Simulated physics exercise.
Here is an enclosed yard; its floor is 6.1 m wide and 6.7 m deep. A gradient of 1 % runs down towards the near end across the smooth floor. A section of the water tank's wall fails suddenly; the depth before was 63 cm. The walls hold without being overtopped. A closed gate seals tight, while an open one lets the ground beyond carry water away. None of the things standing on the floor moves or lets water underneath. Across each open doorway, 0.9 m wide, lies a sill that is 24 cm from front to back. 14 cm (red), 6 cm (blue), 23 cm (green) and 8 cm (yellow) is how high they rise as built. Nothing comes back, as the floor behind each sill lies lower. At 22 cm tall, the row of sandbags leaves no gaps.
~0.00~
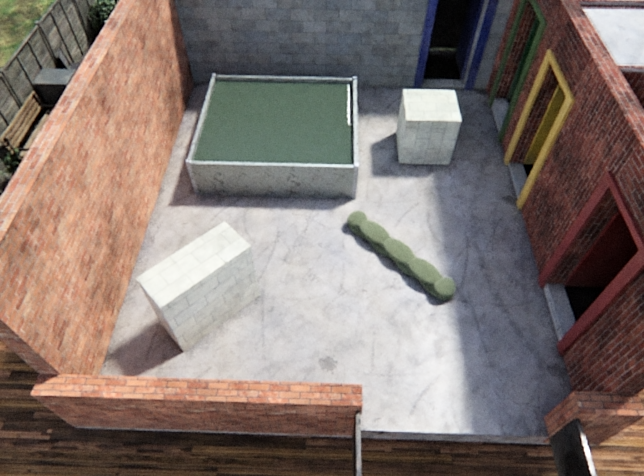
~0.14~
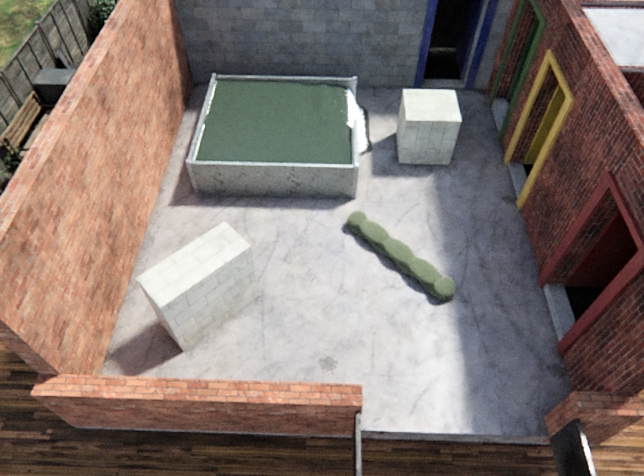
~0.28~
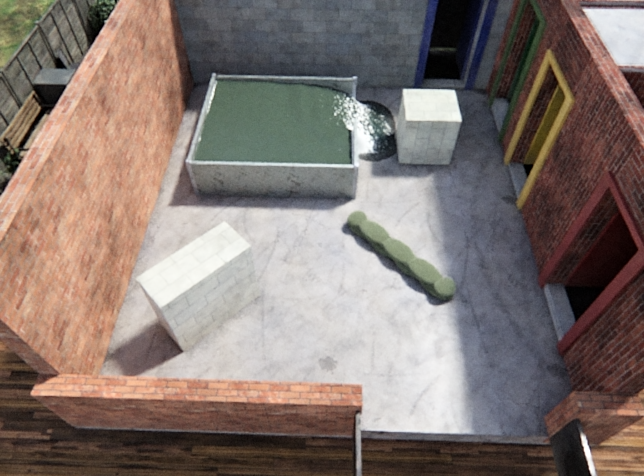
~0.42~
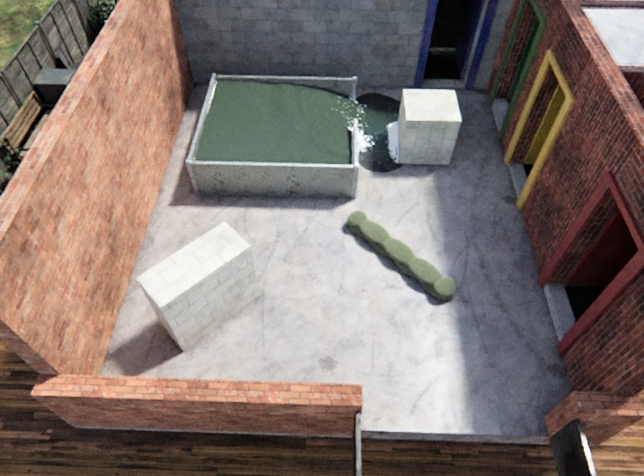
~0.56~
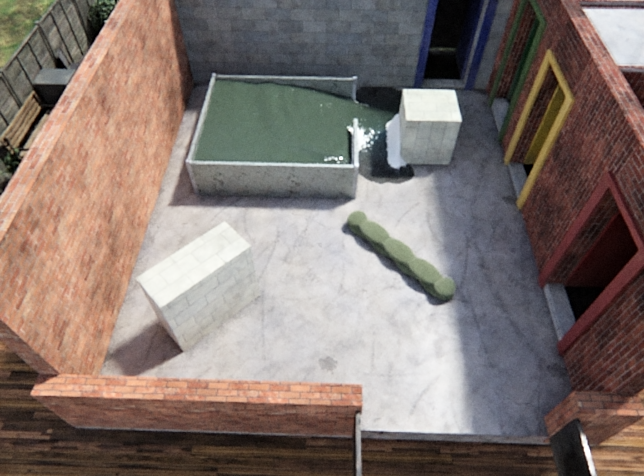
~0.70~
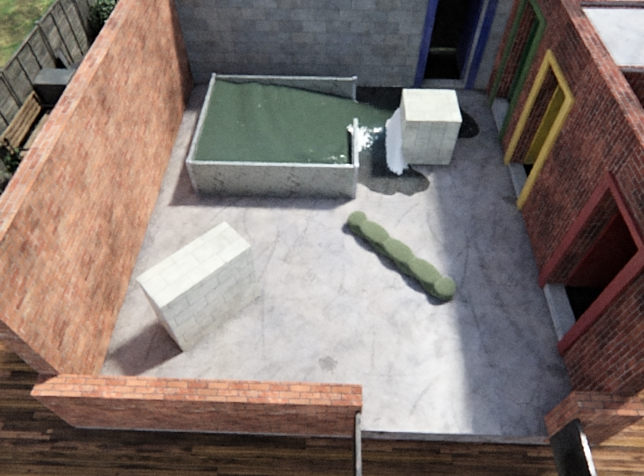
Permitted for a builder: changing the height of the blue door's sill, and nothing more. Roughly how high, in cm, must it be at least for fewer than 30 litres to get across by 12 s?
Roughly 27 cm is just enough.
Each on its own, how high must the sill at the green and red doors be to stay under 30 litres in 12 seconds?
Roughly 25 cm for the green door and roughly 13.0 cm for the red door.
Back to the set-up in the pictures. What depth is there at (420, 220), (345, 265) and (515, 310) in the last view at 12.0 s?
6, 0 and 8 cm, respectively.
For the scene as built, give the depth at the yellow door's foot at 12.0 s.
It comes to about 6.5 centimetres deep.
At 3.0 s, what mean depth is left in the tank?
About 35 cm.
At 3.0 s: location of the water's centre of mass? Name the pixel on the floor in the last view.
At about (338, 148).
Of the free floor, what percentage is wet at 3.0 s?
40 %.
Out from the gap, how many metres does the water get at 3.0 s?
Front distance: Approx. 5.4 m.
After 1.4 s water covers 20 % of the floor, deepest (56 cm) near (479, 90); 21 cm at the blue door, 1 litre in over its 6 cm sill.
After 3.0 s water covers 40 % of the floor, deepest (40 cm) near (479, 90); 24 cm at the blue door, 162 litres in over its 6 cm sill.
After 12.0 s water covers 85 % of the floor, deepest (14 cm) near (569, 417); 9 cm at the blue door, 551 litres in over its 6 cm sill.
At the blue door as built, the water arrived by 0.9 s and peaked near 26 cm at 2.4 s.
With a sill of 24.5 cm, 46 litres would have come in within the 12 s; with 33 cm, 8 litres. So under 30 litres takes about 27 cm.
